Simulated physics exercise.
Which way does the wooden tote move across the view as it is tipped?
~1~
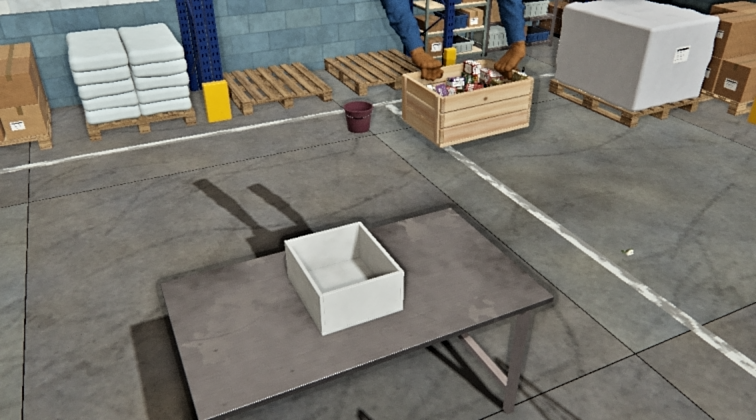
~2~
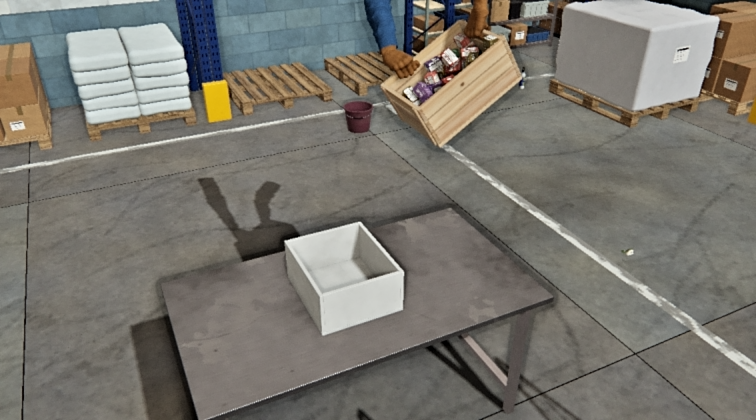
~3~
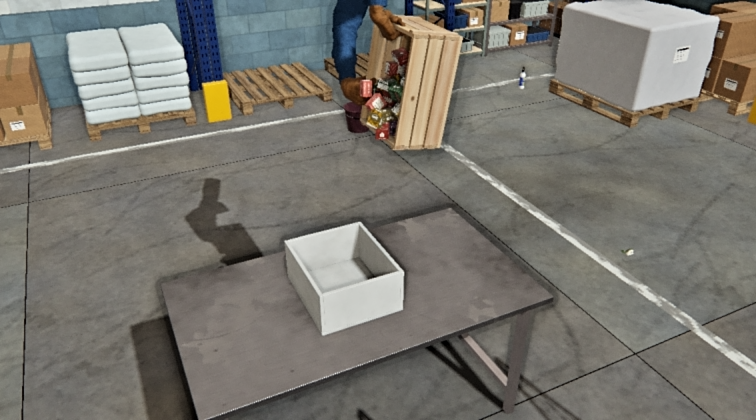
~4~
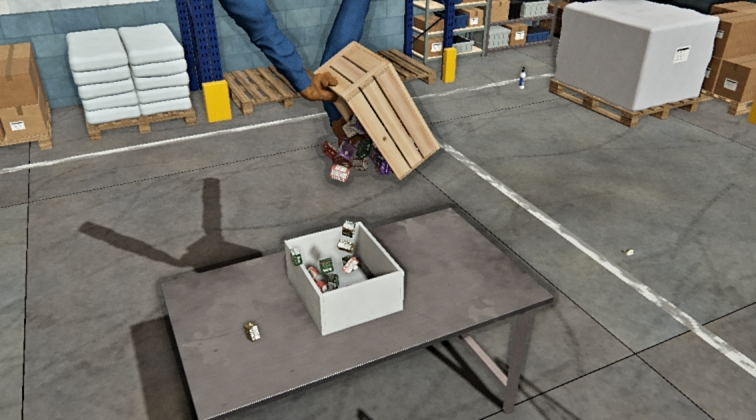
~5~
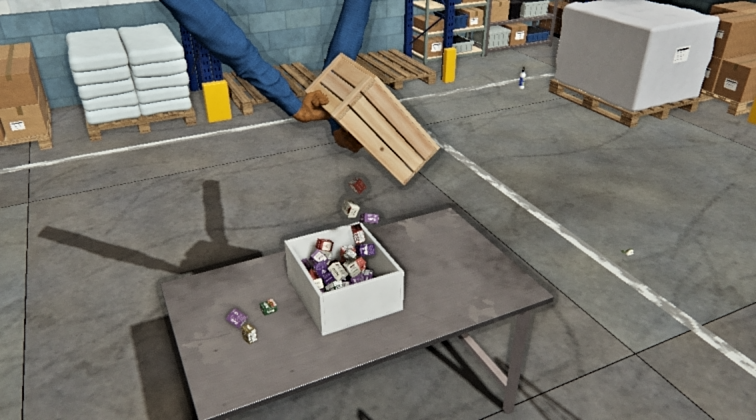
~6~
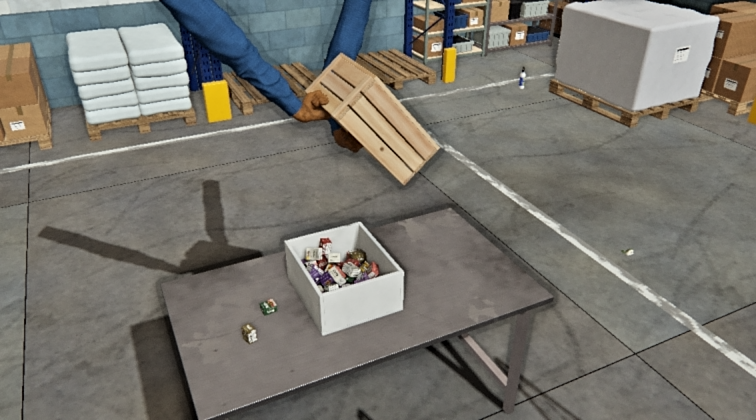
The wooden tote moves to the left as it tips over.
